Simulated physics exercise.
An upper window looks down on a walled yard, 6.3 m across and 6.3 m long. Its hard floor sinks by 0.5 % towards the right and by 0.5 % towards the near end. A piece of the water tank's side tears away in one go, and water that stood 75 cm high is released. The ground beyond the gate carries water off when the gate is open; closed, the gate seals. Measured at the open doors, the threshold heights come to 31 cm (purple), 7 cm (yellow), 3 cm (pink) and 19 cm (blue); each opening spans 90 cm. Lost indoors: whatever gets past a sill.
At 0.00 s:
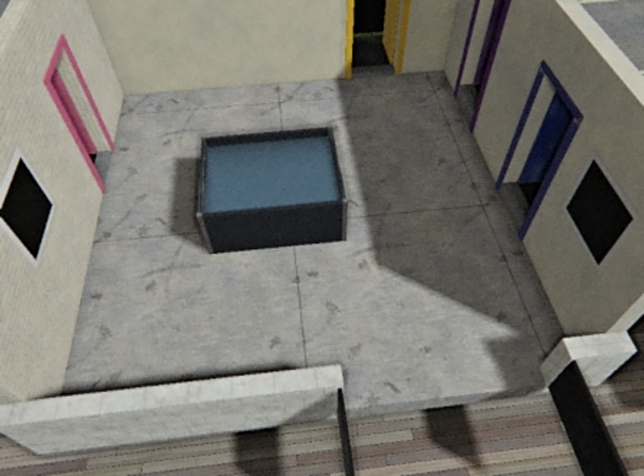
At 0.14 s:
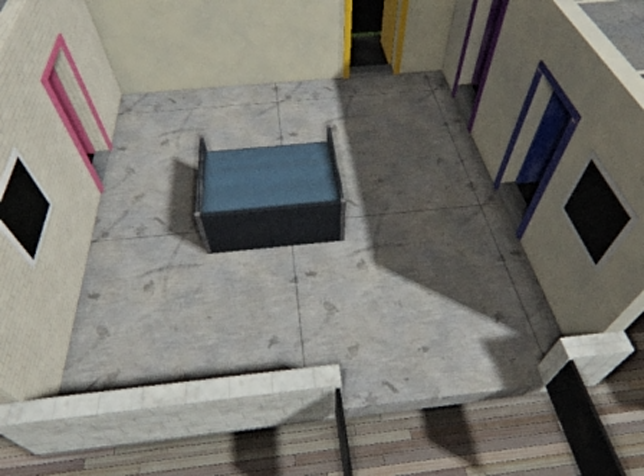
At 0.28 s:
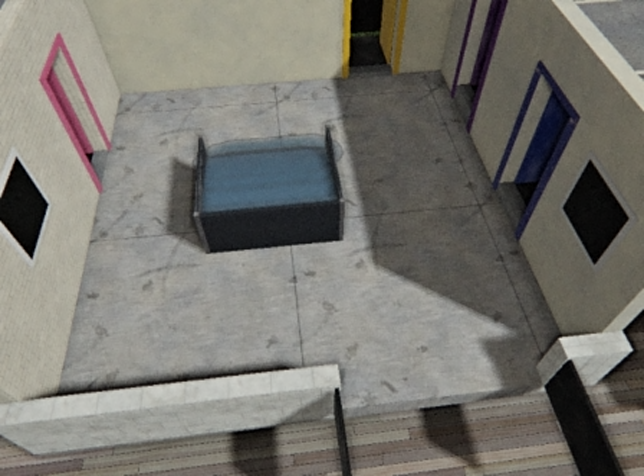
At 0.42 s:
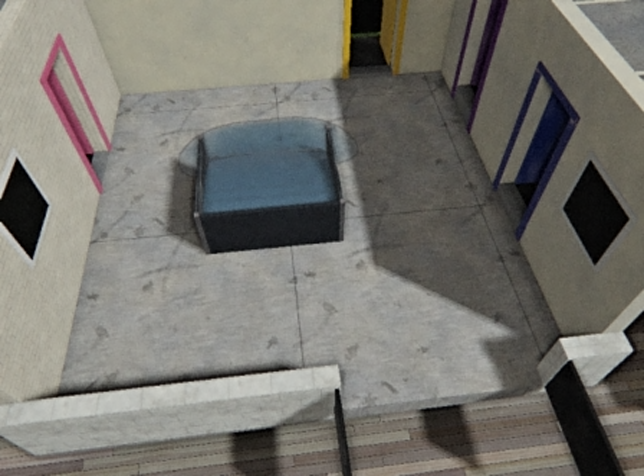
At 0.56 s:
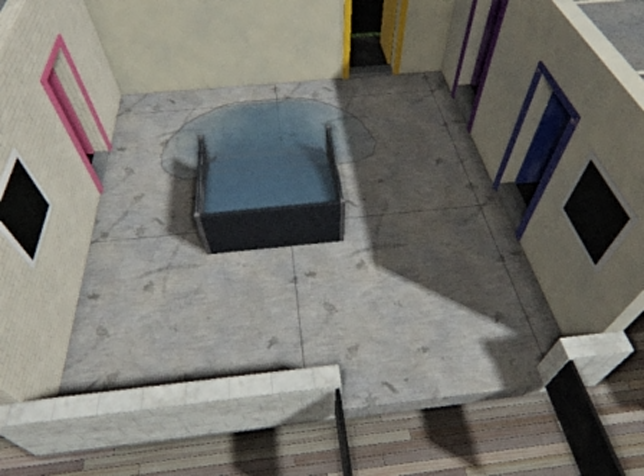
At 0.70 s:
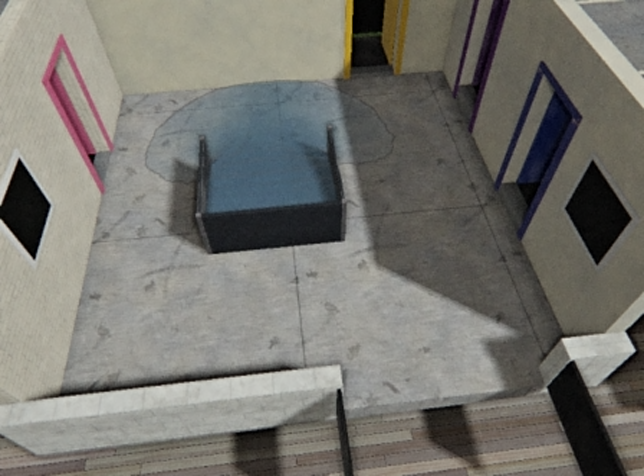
A walled yard with coloured doorways had a dark tank of blue water standing in it, until the tank's far side gave way and water poured out, spreading in a widening rounded sheet across the grey floor.
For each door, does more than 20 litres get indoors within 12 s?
Door by door: Purple door - no; yellow door - yes; pink door - yes; blue door - no.
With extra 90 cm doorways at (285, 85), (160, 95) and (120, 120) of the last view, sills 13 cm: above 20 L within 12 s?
Well, the first is on the high side, the second is on the high side, and the third is on the high side.
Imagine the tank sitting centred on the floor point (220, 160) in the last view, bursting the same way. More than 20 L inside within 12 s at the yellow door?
Lab note: Yellow door limit not exceeded.
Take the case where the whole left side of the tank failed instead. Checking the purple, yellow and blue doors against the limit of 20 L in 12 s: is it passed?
For purple, too little; for yellow, too little; for blue, too little.
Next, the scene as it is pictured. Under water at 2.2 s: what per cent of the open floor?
30 %.
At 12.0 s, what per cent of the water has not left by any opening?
I'd put it at some 74 percent still there.
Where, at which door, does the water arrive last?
Looks like the blue door.
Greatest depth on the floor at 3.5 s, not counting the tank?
Depth: Approx. 23 cm.
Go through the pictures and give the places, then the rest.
The water tank at (271, 172) is whole and still, 75 cm deep, in the first frame.
The front is at a hidden place, 1.1 m from the gap on the water tank's far side; 0.5 m2 of floor is under water; 75 cm left at the back of the water tank, in the second frame.
The front is at a hidden place, 1.3 m from the gap on the water tank's far side; 1.6 m2 of floor is under water; 71 cm left at the back of the water tank, in the third frame.
The front is at (338, 130), 1.6 m from the gap on the water tank's far side; 3.2 m2 of floor is under water; 64 cm left at the back of the water tank, in the fourth frame.
Water pours out on the water tank's far side and has run 2.0 m, to (342, 112); typically 8 cm deep outside, 63 cm at the water tank's back, in the fifth frame.
The front is at (309, 82), 2.6 m from the gap on the water tank's far side; 7.6 m2 of floor is under water; 56 cm left at the back of the water tank, in the sixth frame.
After 1.4 s water covers 30 % of the floor and is deepest (43 cm) near (263, 89); purple door not reached, yellow door 16 cm at the sill, 3 L in, pink door 1 cm at the sill, 0 L in, blue door not reached.
After 2.2 s water covers 30 % of the floor and is deepest (40 cm) near (443, 75); purple door not reached, yellow door 15 cm at the sill, 28 L in, pink door 2 cm at the sill, 0 L in, blue door not reached.
After 3.5 s water covers 50 % of the floor and is deepest (23 cm) near (439, 87); purple door 18 cm at the sill, 0 L in, yellow door 9 cm at the sill, 49 L in, pink door 8 cm at the sill, 9 L in, blue door 4 cm at the sill, 0 L in.
After 7.0 s water covers 90 % of the floor and is deepest (12 cm) near (574, 362); purple door 8 cm at the sill, 0 L in, yellow door 8 cm at the sill, 59 L in, pink door 5 cm at the sill, 43 L in, blue door 5 cm at the sill, 0 L in.
After 12.0 s water covers 95 % of the floor and is deepest (10 cm) near (574, 362); purple door 5 cm at the sill, 0 L in, yellow door 4 cm at the sill, 60 L in, pink door 1 cm at the sill, 46 L in, blue door 4 cm at the sill, 0 L in.
